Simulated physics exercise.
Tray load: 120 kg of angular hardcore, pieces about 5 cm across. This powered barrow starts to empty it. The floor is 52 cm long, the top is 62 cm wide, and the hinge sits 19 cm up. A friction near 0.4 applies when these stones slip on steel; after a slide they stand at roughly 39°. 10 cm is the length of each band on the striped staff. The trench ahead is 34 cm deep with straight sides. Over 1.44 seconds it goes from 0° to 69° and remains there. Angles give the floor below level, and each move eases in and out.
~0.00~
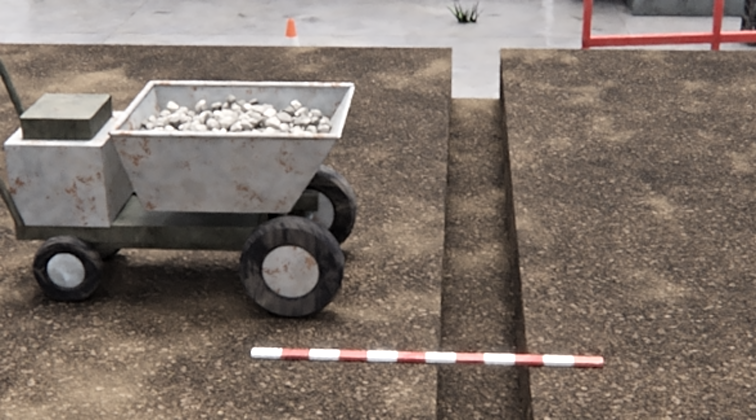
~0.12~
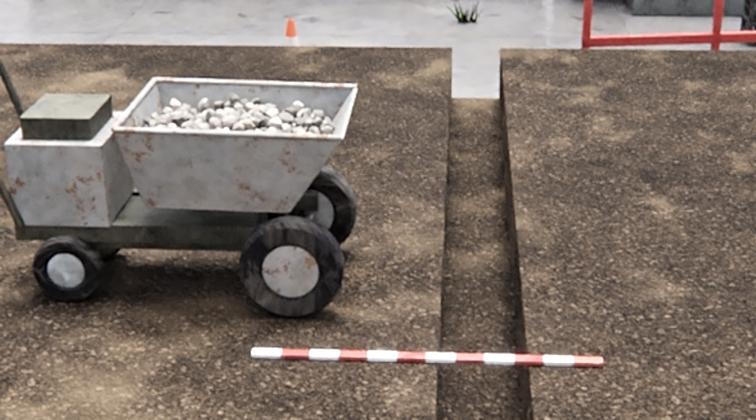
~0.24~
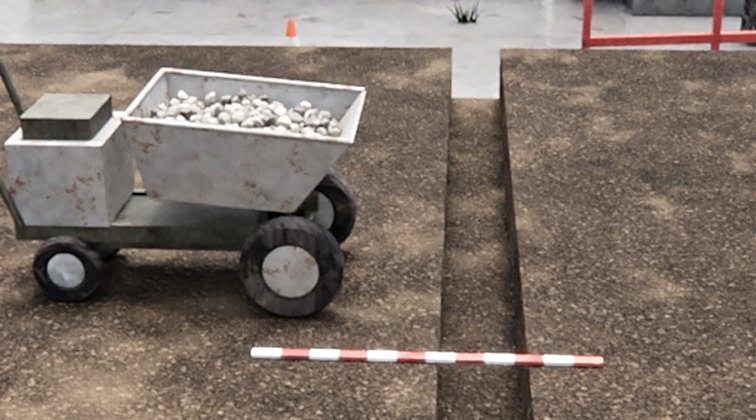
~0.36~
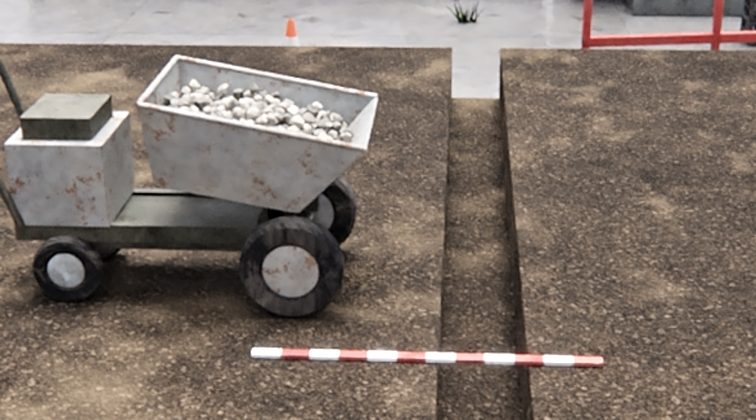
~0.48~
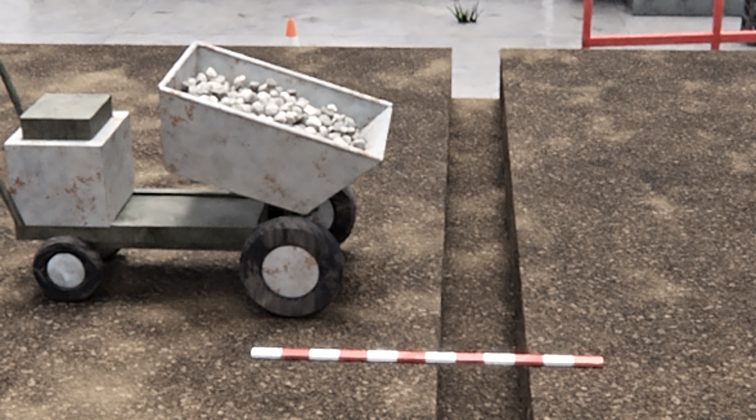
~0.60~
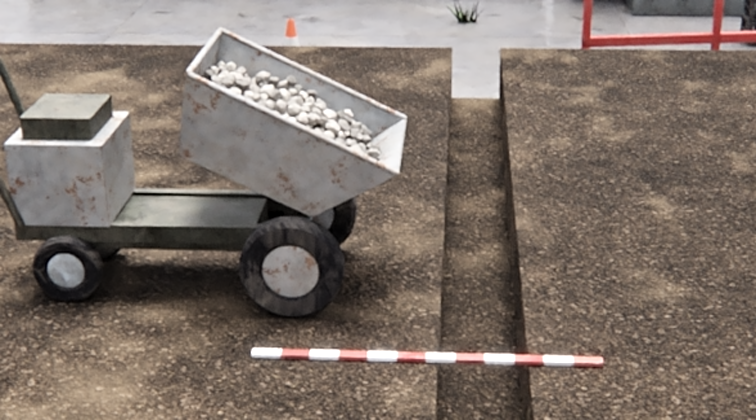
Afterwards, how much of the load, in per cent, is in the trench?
About 59 per cent.
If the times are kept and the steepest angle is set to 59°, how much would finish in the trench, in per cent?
About 15%.
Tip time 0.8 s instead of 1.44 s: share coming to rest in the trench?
That works out at about 55 in a hundred.
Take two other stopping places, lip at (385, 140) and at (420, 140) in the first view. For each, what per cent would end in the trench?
From the first spot near 40, from the second near 15 per cent.
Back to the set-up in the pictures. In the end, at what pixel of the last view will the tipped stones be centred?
(484, 348).
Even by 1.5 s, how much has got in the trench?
About 15 per cent by then.
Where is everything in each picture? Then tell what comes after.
The tray is at 0°, its lip at (338, 137); the top of the load is at (257, 113), in the first frame.
The tray is at 1°, its lip at (341, 138); the top of the load is at (250, 113); the stones move at 0.2 m/s on average, in the second frame.
Lip at (351, 142), floor tilted 5°, highest stones at (213, 109); the stones move at 0.3 m/s on average, in the third frame.
The tray is at 11°, its lip at (365, 149); the top of the load is at (204, 98); the stones move at 0.4 m/s on average, in the fourth frame.
The tray is at 18°, its lip at (381, 160); the top of the load is at (203, 87); the stones move at 0.5 m/s on average, in the fifth frame.
The tray is at 26°, its lip at (397, 174); the top of the load is at (222, 76); the stones move at 0.6 m/s on average, in the sixth frame.
After 1.1 s the floor is at 58°; 100 % in the tray; the foremost stones are at (424, 205).
After 1.5 s the floor is at 69°; 85 % in the tray, 15 % in the trench; the foremost stones are at (520, 340).
After 1.9 s the floor is at 69°; 68 % in the tray, 31 % in the trench, 1 % past the trench; the foremost stones are at (571, 287).
After 3.8 s the floor is at 69°; 40 % in the tray, 59 % in the trench, 1 % past the trench; the foremost stones are at (576, 287).
